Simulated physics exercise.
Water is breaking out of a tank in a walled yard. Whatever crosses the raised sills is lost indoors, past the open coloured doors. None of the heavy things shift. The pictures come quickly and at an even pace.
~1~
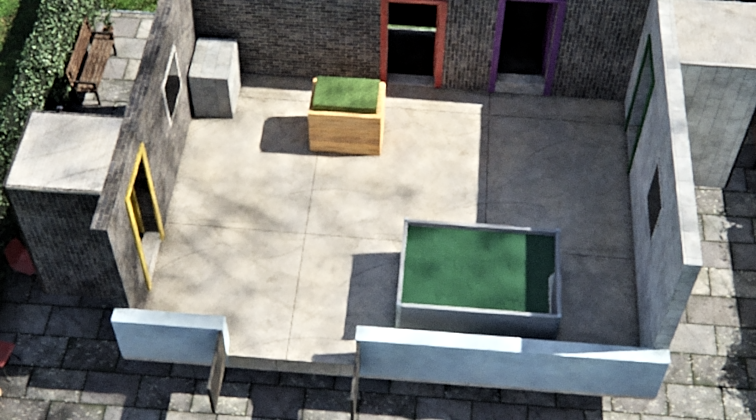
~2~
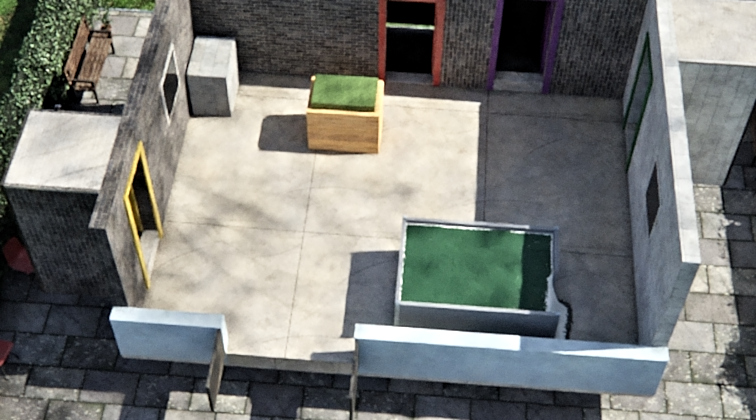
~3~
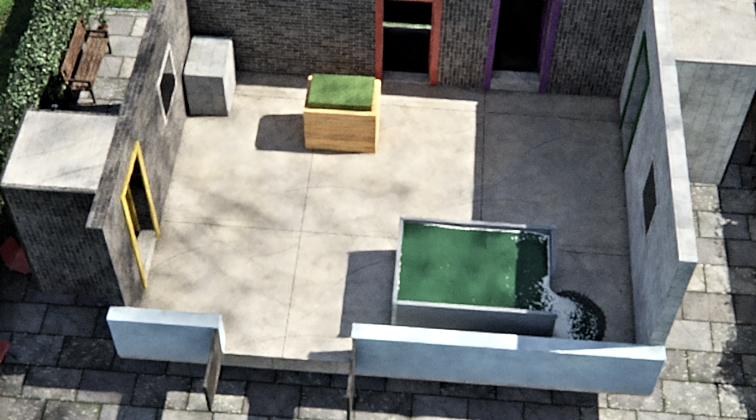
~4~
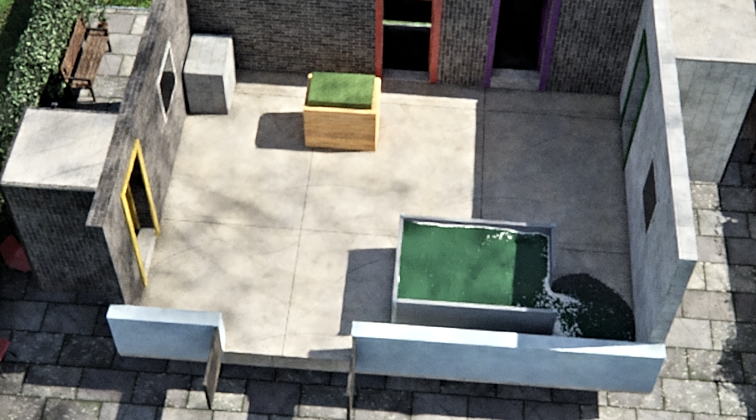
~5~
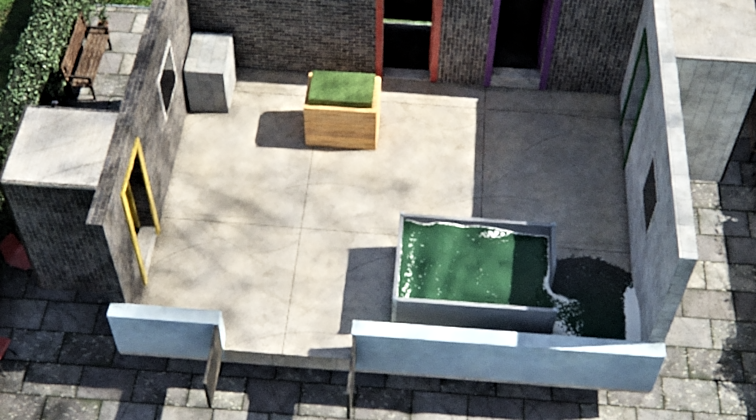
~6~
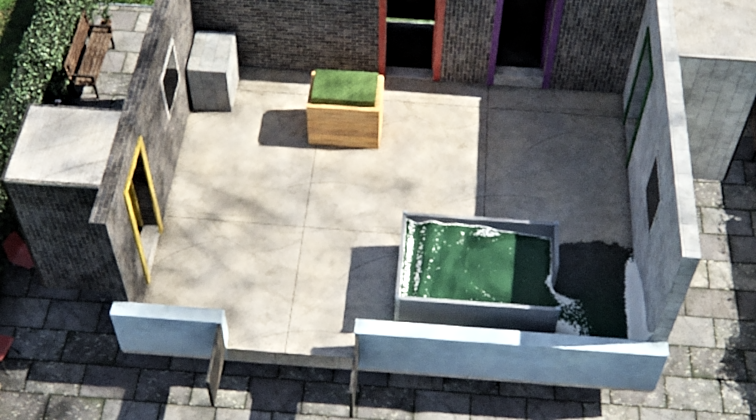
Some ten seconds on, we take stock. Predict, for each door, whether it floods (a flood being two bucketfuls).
Prediction: The red door floods; the green door stays unflooded; the purple door stays unflooded; the yellow door stays unflooded.
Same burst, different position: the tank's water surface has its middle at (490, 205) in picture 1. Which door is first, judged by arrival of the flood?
Green door.
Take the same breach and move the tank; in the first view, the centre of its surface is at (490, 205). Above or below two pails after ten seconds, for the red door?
Result for the red door: It doesn't reach it.
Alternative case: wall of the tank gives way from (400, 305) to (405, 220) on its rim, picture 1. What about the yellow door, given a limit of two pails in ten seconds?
At the yellow door, the inflow beats the threshold.
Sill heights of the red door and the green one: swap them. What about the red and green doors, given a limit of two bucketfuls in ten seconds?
Reading: Red door falls below the limit, green door rises above the limit.
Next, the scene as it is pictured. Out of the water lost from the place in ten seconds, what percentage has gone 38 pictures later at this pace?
About 45 per cent.
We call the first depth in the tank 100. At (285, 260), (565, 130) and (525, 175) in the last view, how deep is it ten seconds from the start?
About 6, 12 and 10 percent, in that order.
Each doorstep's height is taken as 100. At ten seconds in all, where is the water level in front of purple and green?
First around 30 percent, second around 60 percent.
A moment on, water covers 10 % of the floor; the red door not reached, the green door not reached, the purple door not reached, the yellow door not reached.
Next, water covers 25 % of the floor; the red door not reached, the green door wet at the sill, nothing in, the purple door not reached, the yellow door not reached.
Then, water covers 45 % of the floor; the red door wet at the sill, nothing in, the green door wet at the sill, nothing in, the purple door wet at the sill, nothing in, the yellow door not reached.
Later, water covers 75 % of the floor; the red door over two buckets in, the green door wet at the sill, nothing in, the purple door wet at the sill, nothing in, the yellow door wet at the sill, nothing in.
In the end, water covers 100 % of the floor; the red door over two buckets in, the green door wet at the sill, nothing in, the purple door wet at the sill, nothing in, the yellow door wet at the sill, nothing in.
